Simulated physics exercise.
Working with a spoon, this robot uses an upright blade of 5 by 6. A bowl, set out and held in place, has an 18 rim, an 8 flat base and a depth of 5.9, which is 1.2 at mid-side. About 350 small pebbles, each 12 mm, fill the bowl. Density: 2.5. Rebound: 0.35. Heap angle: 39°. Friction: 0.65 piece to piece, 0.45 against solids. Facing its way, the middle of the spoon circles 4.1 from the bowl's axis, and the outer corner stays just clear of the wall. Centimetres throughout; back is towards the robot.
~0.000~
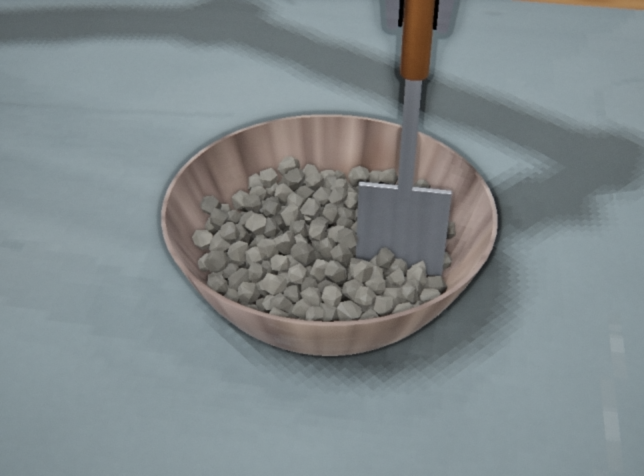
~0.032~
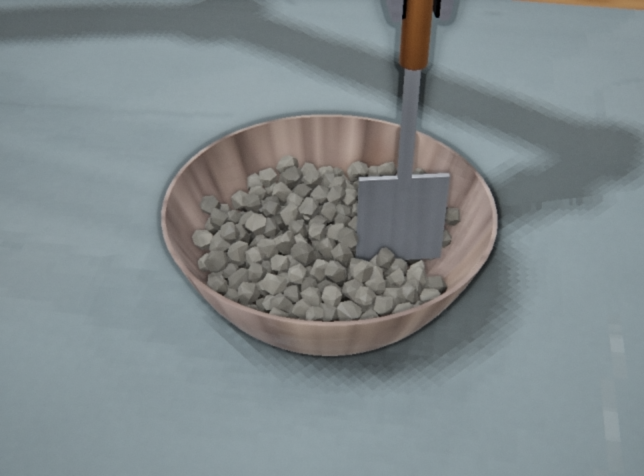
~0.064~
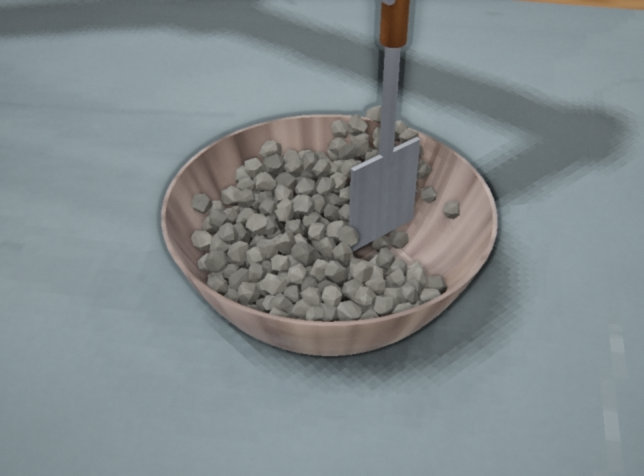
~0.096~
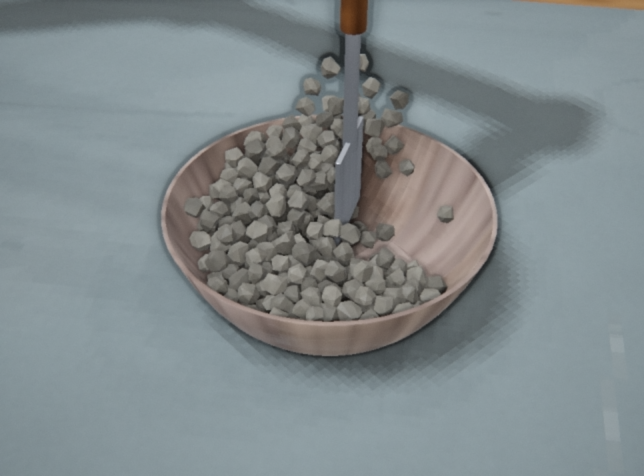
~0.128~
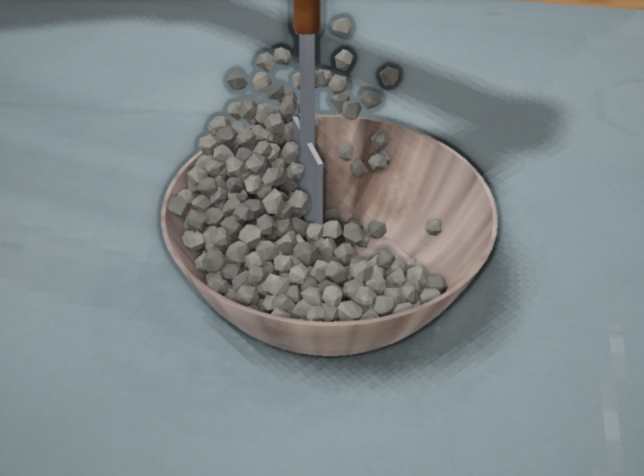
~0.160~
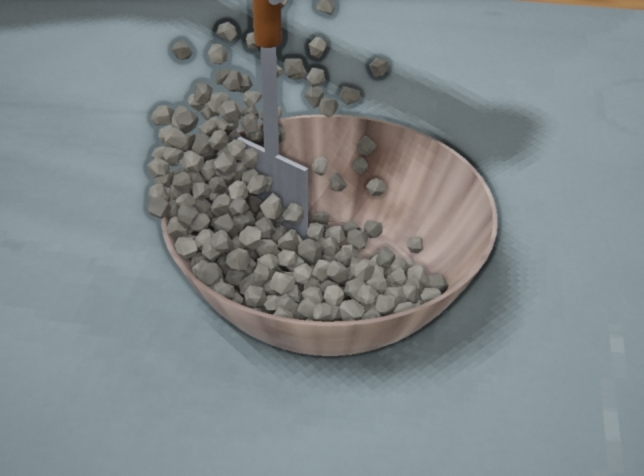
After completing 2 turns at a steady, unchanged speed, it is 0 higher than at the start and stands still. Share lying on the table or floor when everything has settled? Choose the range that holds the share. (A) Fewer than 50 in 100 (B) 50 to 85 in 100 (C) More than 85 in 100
(B) 50 to 85 in 100.
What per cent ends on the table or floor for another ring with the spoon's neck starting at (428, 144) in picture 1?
About 55 %.
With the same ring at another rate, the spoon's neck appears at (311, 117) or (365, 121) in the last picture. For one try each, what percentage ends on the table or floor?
It comes to roughly 65 per cent and then 40 per cent.
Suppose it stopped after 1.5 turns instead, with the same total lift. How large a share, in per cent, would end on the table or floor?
Roughly 70 percent would end up there.
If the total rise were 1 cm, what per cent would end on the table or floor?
About 65 percent.
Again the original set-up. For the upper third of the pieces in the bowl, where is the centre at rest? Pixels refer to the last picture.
Near (390, 219).
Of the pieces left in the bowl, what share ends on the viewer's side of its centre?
About 40 per cent.
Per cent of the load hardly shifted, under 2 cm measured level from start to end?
Near 0 per cent of the pieces.
After 0.36 s, 10° round, highest piece 10 above the table; 175 in the bowl, 96 on the table or floor, 78 in flight or on the tool.
After 0.57 s, 229° round, highest piece 9 above the table; 208 on the table or floor, 111 in the bowl, 30 in flight or on the tool.
After 0.87 s, 0° round, highest piece 6 above the table; 253 on the table or floor, 96 in the bowl.
After 1.57 s, 0° round, highest piece 4 above the table; 253 on the table or floor, 96 in the bowl.
At rest, 253 on the table or floor, 96 in the bowl. That is 72 % on the table or floor.
